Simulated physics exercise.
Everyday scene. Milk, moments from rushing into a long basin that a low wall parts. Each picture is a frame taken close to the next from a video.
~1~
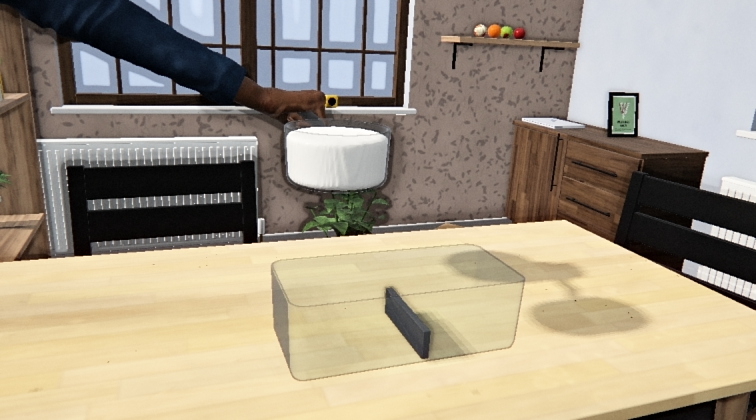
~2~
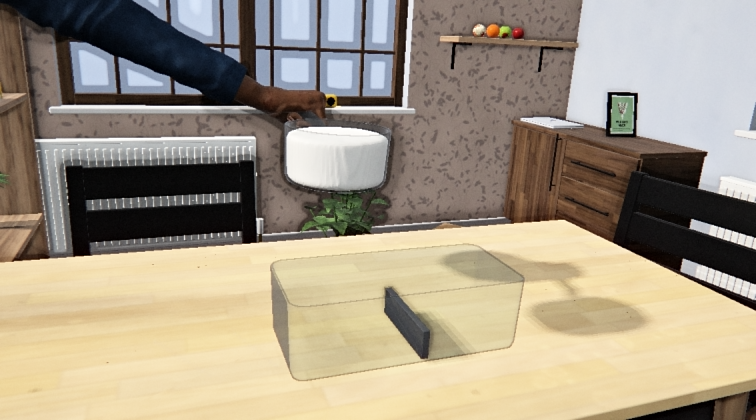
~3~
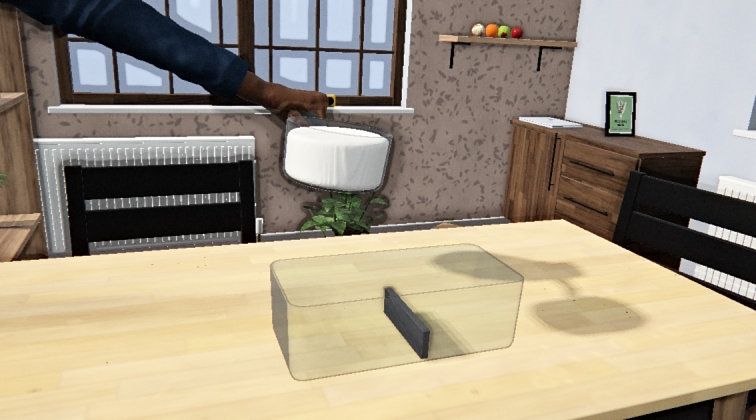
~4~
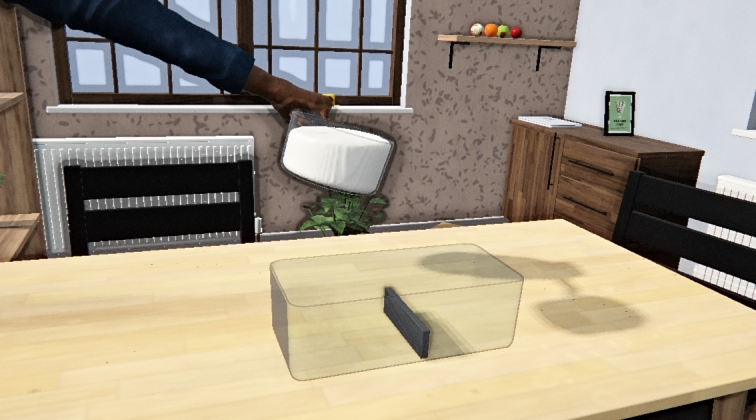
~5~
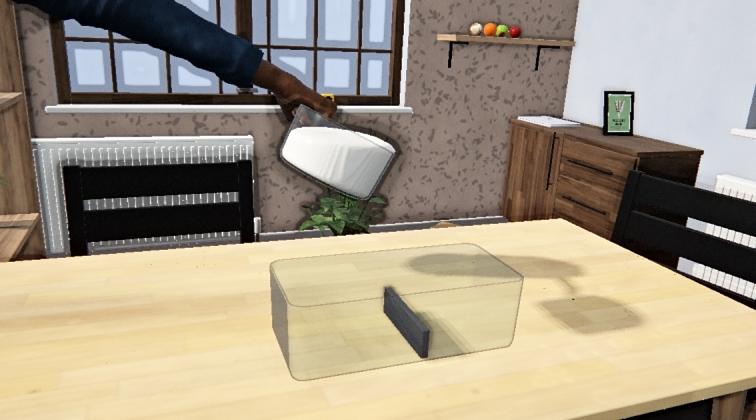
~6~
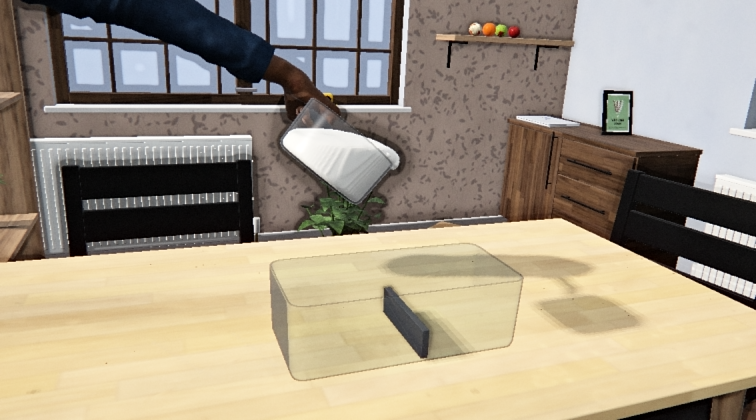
In a dining room, a hand tilting a clear container of milk steadily rightward above a transparent divided basin on a wooden table.
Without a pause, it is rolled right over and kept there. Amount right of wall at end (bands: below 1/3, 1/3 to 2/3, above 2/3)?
1/3 to 2/3.
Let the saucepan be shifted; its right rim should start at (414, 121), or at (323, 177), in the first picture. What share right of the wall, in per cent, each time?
The first gives 80 %, the second 20 %.
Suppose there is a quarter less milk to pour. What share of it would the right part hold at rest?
My estimate is about 35 percent.
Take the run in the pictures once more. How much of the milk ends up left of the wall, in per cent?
That works out to roughly 50 percent.
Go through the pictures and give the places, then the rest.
In the first picture, it leans 0°; its right rim is at (386, 128); the milk meets the walls at (287, 135) and (383, 134); the long basin's rim runs from (280, 284) to (500, 262); the wall's top is at (407, 309).
In the second picture, it leans 2°; its right rim is at (387, 130); the milk meets the walls at (287, 135) and (383, 135).
In the third picture, it leans 7°; its right rim is at (388, 134); the milk meets the walls at (289, 133) and (384, 137).
In the fourth picture, it leans 16°; its right rim is at (389, 142); the milk meets the walls at (290, 134) and (386, 139).
In the fifth picture, it leans 27°; its right rim is at (389, 152); the milk meets the walls at (287, 137) and (387, 145); 2 per cent is over the edge.
In the sixth picture, it leans 39°; its right rim is at (387, 164); the milk meets the walls at (288, 133) and (373, 150); 7 per cent is over the edge.
A moment on, the saucepan is tipped right over and 18 per cent is still to pour, 2 is left of the wall and 23 right of it.
Next, the saucepan is tipped right over and 2 per cent is still to pour, 34 is left of the wall and 54 right of it.
Then the saucepan is tipped right over and 0 per cent is still to pour, 44 is left of the wall and 46 right of it.
Later the saucepan is tipped right over and 0 per cent is still to pour, 48 is left of the wall and 48 right of it.
In the end 48 per cent lies left of the wall, 47 right of it and 4 outside.
